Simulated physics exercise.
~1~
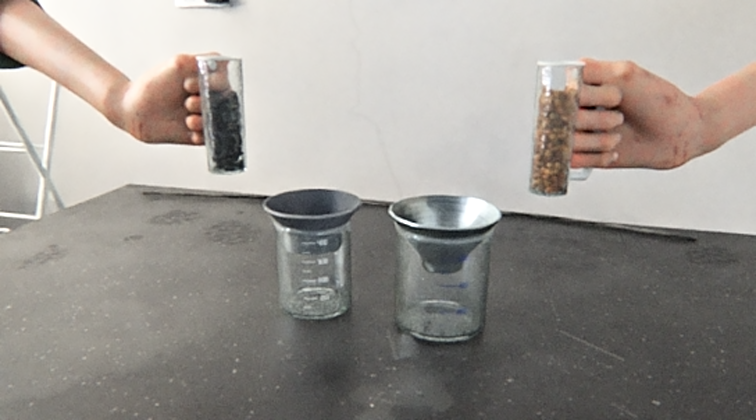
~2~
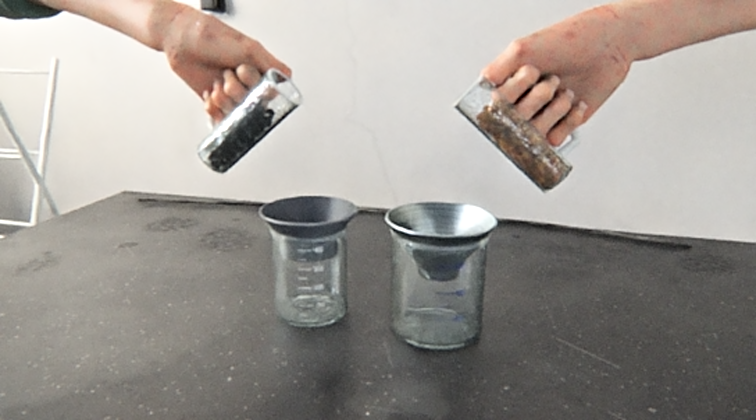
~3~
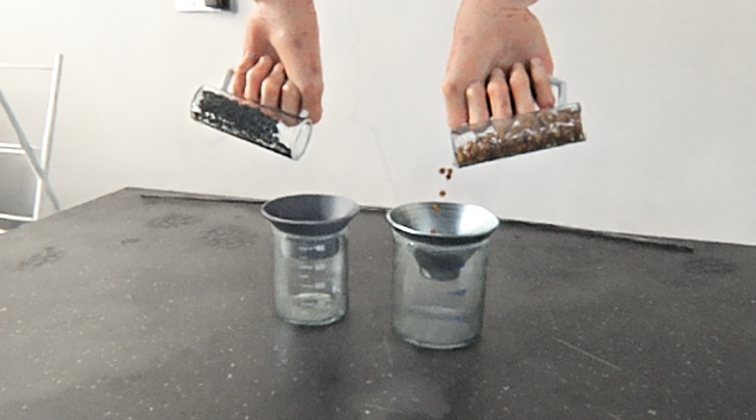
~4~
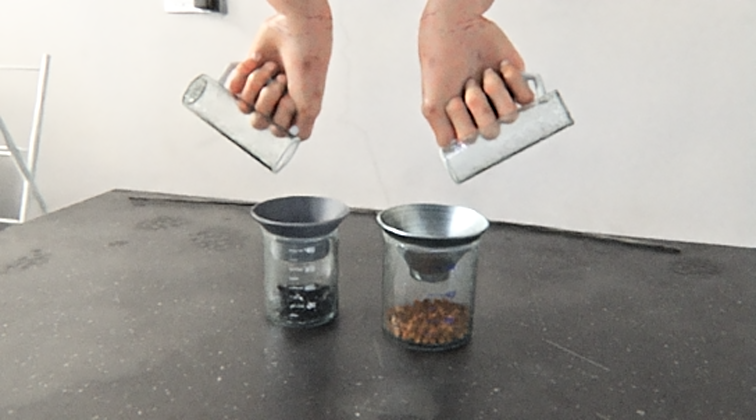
Two hands tip cups of dark and brown grains through funnels, filling the jars partway.
